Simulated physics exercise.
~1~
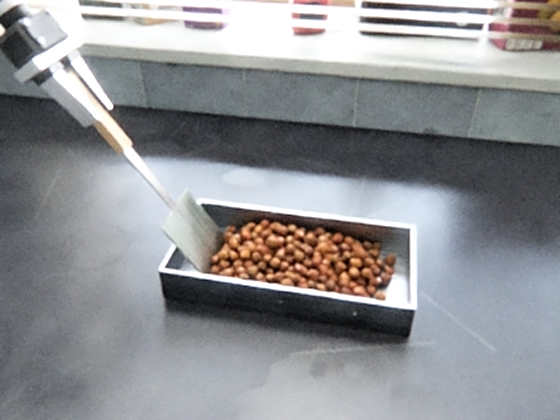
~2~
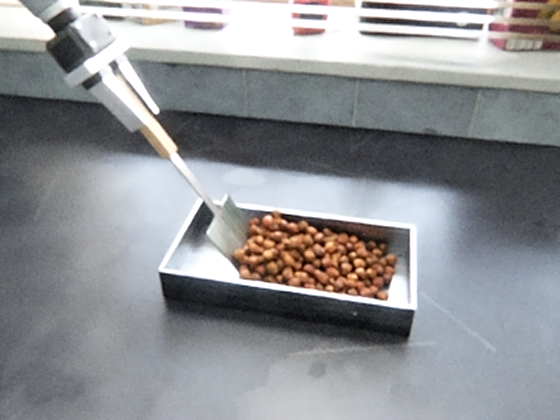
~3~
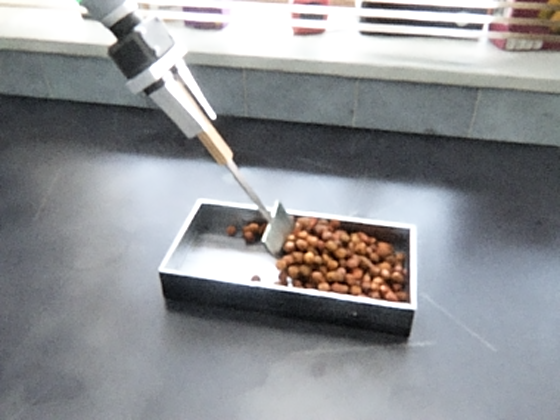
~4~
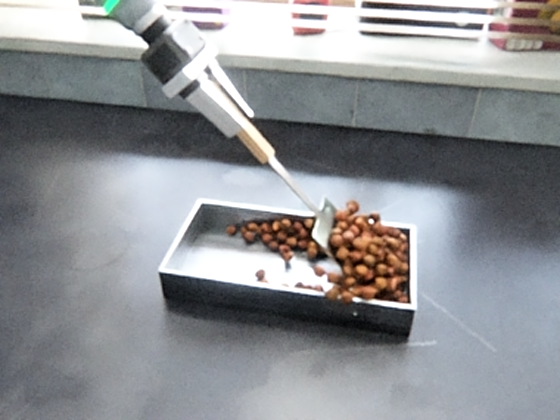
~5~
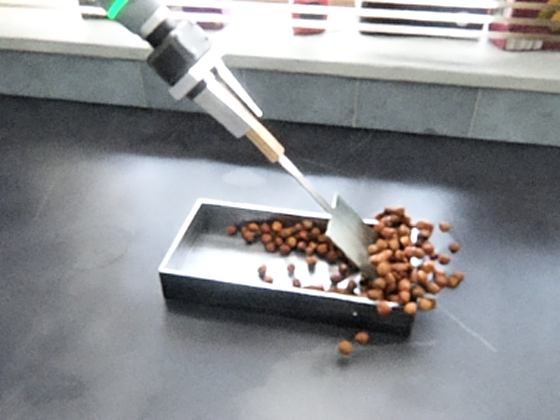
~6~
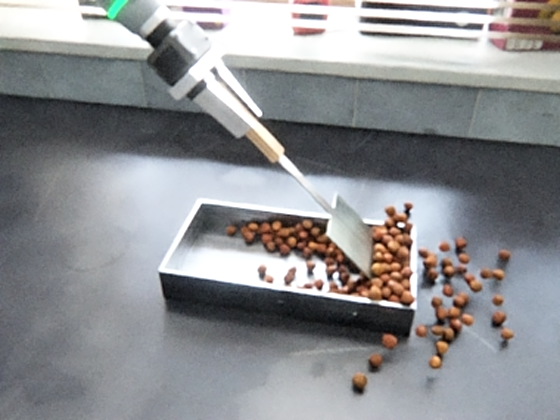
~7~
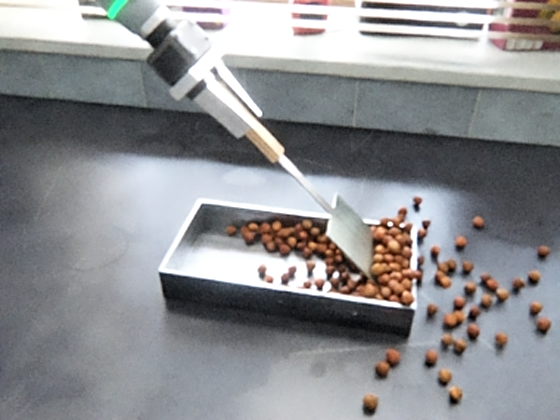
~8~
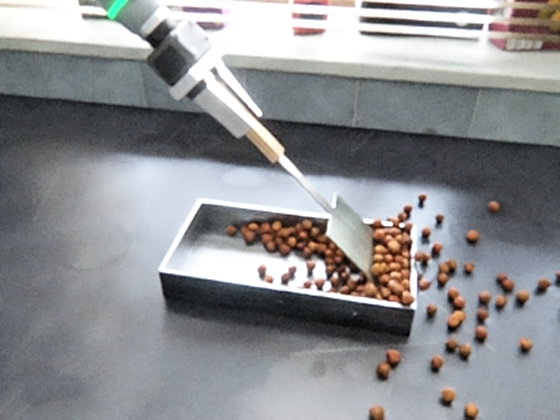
On a dark table top, a robot arm's turner pushes hazelnuts rightward, spilling some over the trough's end.
